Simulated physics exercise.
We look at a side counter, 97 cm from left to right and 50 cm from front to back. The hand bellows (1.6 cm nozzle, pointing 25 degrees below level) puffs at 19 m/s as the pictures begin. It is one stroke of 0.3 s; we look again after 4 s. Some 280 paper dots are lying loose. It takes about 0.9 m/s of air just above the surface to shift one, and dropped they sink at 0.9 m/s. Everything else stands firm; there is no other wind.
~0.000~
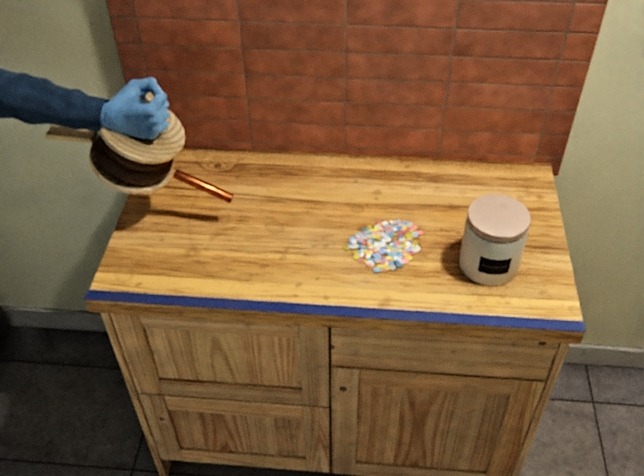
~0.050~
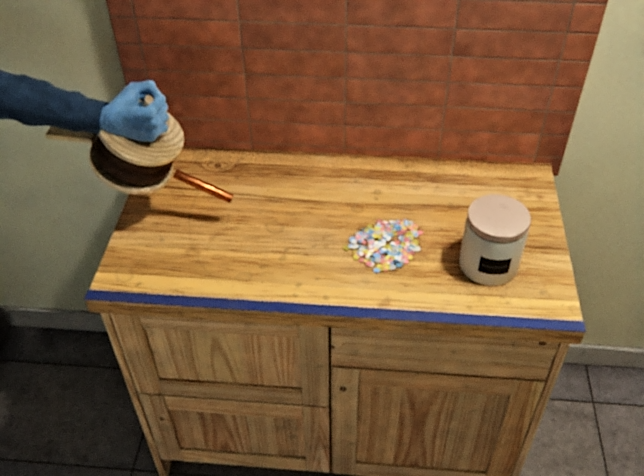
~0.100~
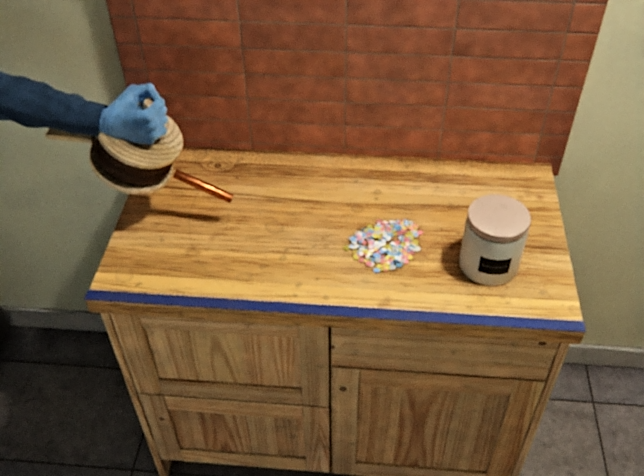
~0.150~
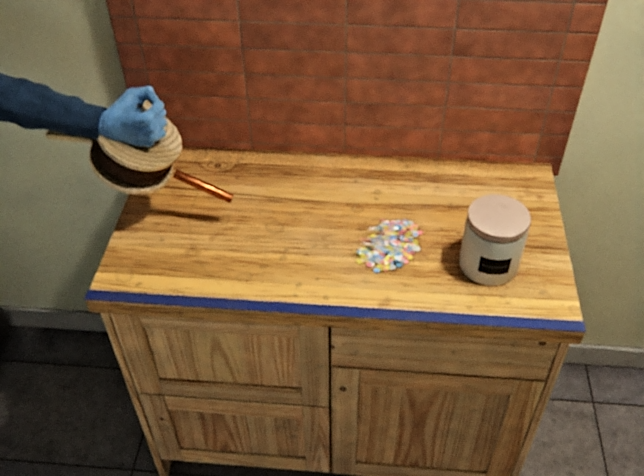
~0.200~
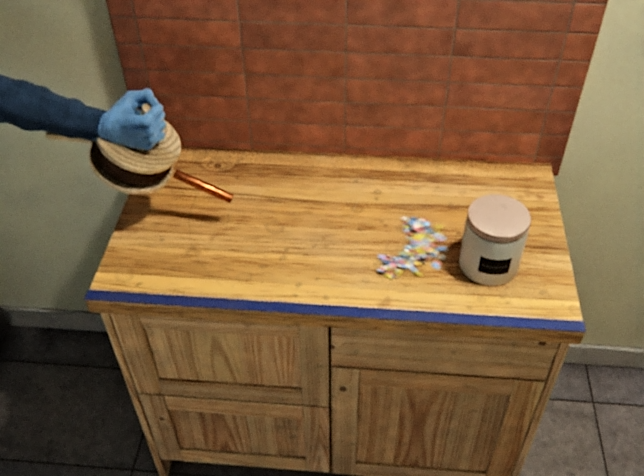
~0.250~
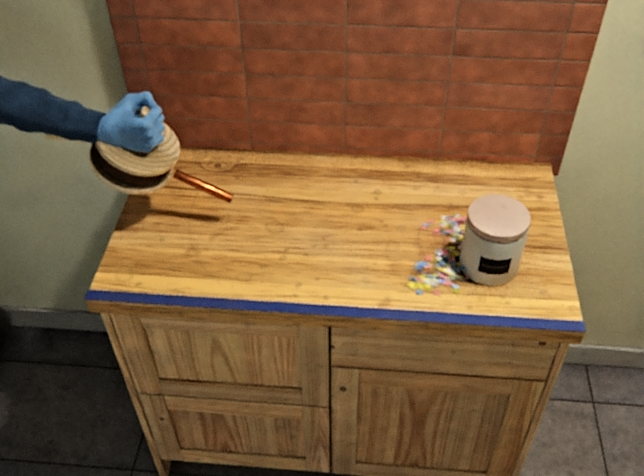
Colourful paper dots lie still in a patch on a wooden counter, then scatter rightward and gather around the base of a lidded jar, while a blue-gloved hand at the left presses a round wooden hand bellows pointed toward them.
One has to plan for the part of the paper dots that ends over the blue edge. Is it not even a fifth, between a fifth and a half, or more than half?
Of the paper dots, from a fifth to a half end over the blue edge.
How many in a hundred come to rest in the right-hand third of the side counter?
Some 15 per cent.
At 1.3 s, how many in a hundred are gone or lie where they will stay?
Near 100 %.
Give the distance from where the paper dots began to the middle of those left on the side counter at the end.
Roughly 15 cm.
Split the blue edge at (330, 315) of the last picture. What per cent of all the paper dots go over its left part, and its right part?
Some 0 % left, 40 % right.
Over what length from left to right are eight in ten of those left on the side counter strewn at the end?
Roughly 20 cm.
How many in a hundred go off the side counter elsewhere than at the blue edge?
About 50 %.
After 0.8 s the count stands so, 37 % are over the blue edge; the middle of those left on the top is near (466, 255).
After 1.3 s the count stands so, 37 % are over the blue edge; the middle of those left on the top is near (466, 255).
After 2.2 s the count stands so, 37 % are over the blue edge; the middle of those left on the top is near (466, 255).
After 4.0 s, at the end, 37 % are over the blue edge; the middle of those left on the top is near (466, 255).
